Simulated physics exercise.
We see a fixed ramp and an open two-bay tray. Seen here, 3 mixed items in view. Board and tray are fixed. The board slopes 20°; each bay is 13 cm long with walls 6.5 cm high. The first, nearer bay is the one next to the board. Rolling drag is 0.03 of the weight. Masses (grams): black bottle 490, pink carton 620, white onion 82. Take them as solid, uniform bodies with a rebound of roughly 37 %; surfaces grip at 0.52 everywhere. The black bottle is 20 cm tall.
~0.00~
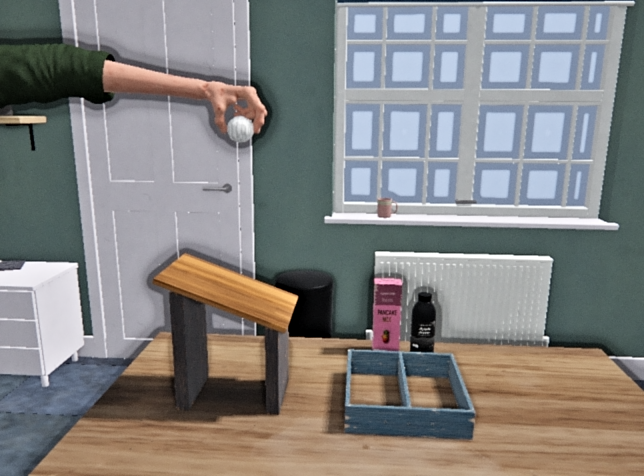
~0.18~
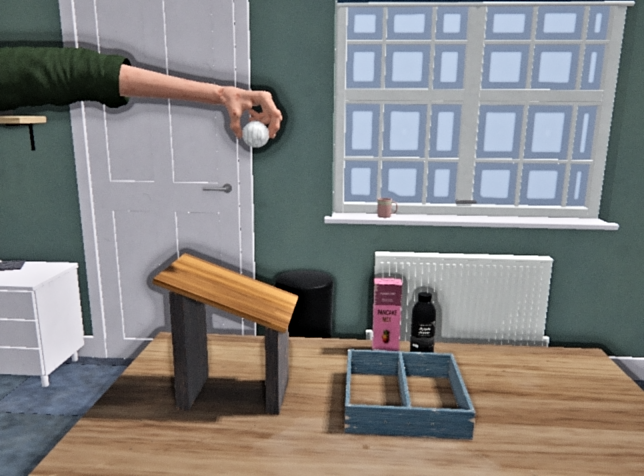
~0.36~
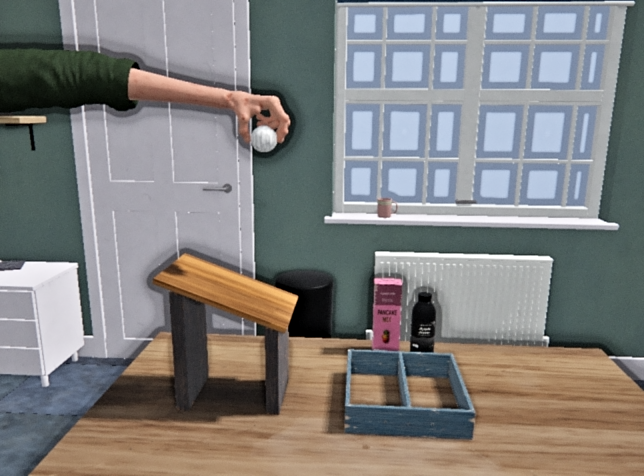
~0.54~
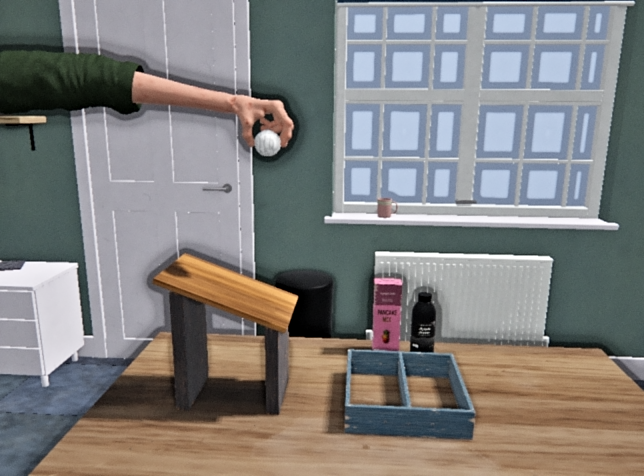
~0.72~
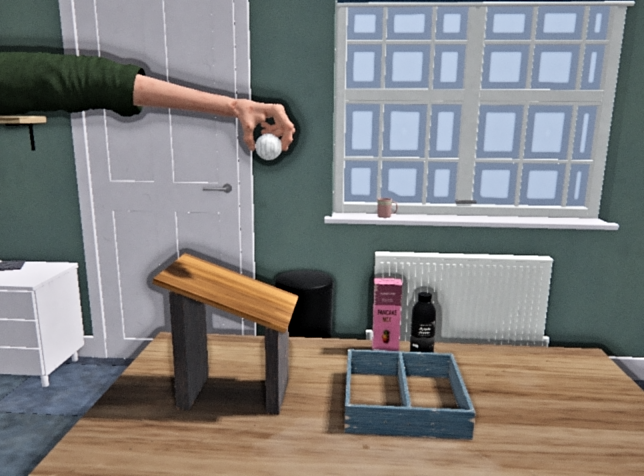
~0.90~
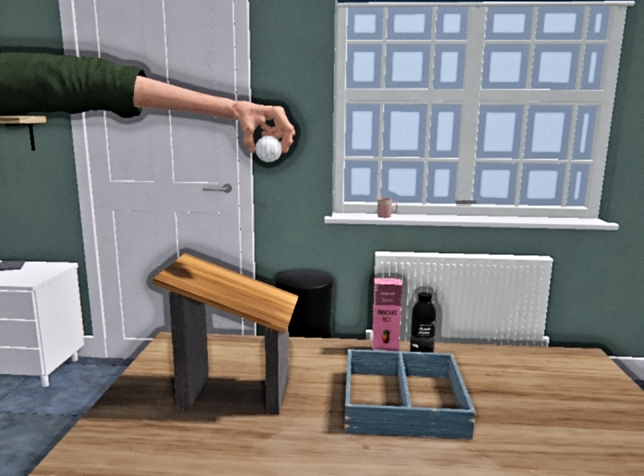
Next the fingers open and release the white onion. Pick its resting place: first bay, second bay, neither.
The answer: First bay.
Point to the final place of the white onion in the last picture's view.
Around (371, 390).
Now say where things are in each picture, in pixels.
In the first picture, 7 cm still to go; white onion (241, 129); black bottle (423, 329).
In the second picture, 4 cm still to go; white onion (256, 134); black bottle (423, 329).
In the third picture, 2 cm still to go; white onion (264, 139); black bottle (423, 329).
In the fourth picture, 1 cm still to go; white onion (268, 143); black bottle (423, 329).
Held still over the board; white onion (269, 147); black bottle (423, 329), in the fifth picture.
Held still over the board; white onion (269, 149); black bottle (423, 329), in the sixth picture.
By 1.20 s, white onion near (270, 238).
By 1.40 s, white onion near (324, 296).
By 1.60 s, it is in the nearer bay; white onion near (391, 382).
When it is over (2.2 s), it is in the nearer bay; the bystanders within 4 cm of the start. End places, in pixels of the last picture, white onion near (372, 390).
